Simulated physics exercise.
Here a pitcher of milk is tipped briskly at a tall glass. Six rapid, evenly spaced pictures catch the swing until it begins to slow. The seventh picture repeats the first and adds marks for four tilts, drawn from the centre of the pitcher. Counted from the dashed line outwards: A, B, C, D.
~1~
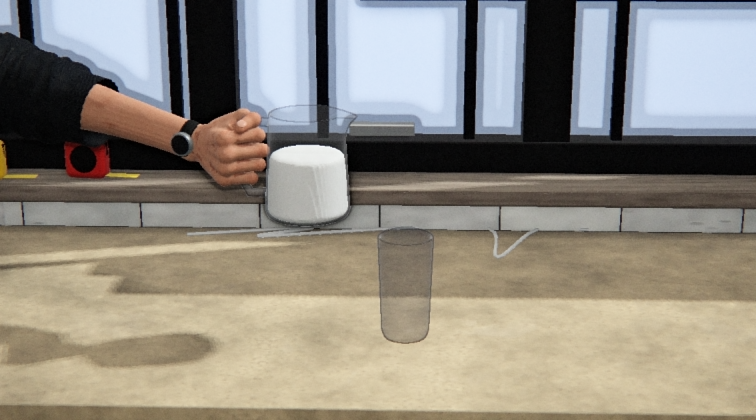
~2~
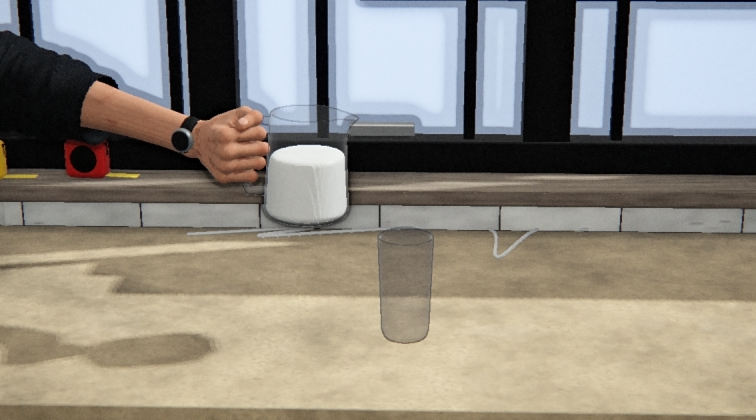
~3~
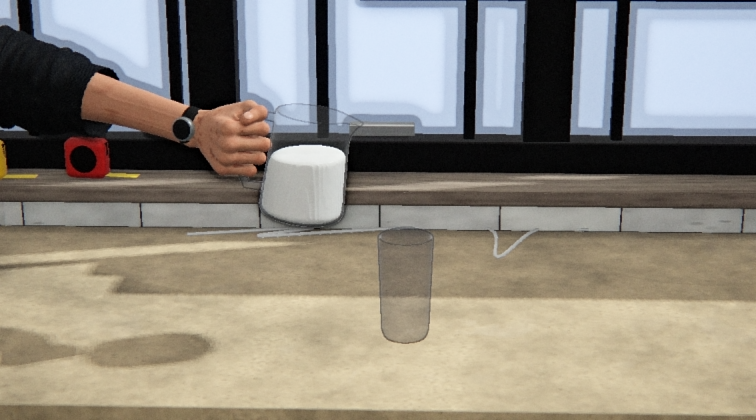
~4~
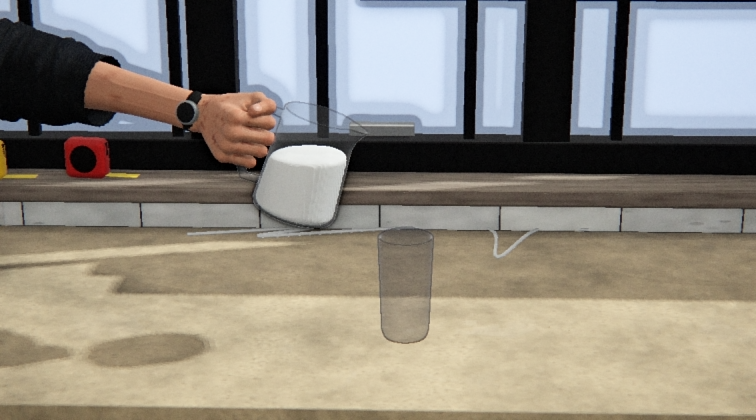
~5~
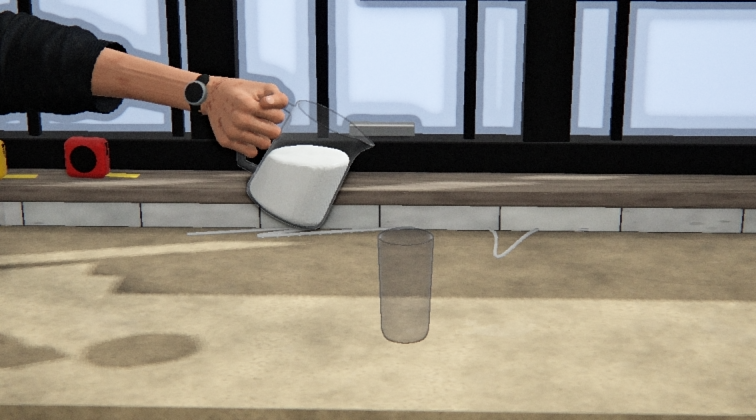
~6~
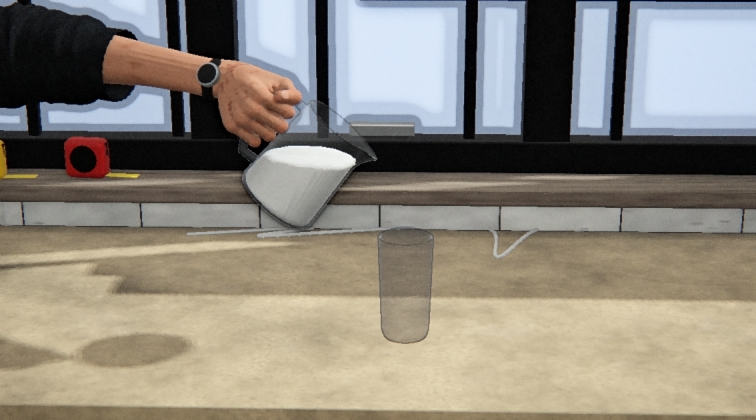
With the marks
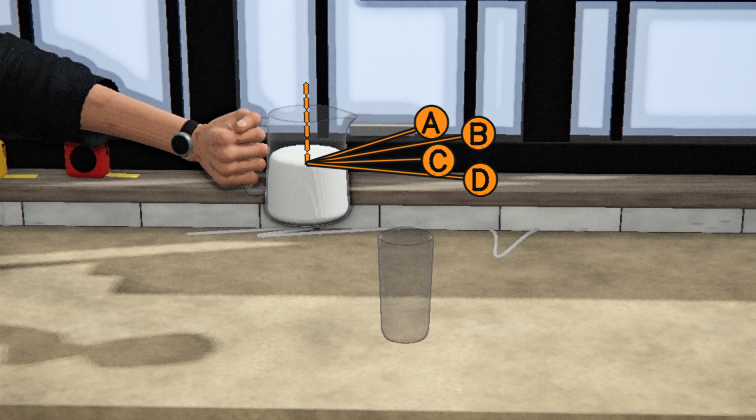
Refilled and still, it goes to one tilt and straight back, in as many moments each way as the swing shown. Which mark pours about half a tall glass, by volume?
The answer is tilt A.
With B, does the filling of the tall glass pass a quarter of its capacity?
Yes, clearly.
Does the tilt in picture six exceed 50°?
No.
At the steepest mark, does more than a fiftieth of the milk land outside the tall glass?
Yes, it does.
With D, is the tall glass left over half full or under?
Over half.
In orange, A at (415, 129); B at (461, 136); C at (420, 159); D at (463, 177).
Choosing A, the tall glass ends with about 51 % of what it can hold.
Choosing B, the tall glass ends with about 73 % of what it can hold.
Choosing C, the tall glass ends with about 92 % of what it can hold; 3 % of the milk is spilt.
Choosing D, the tall glass is filled to the brim; 12 % of the milk is spilt.
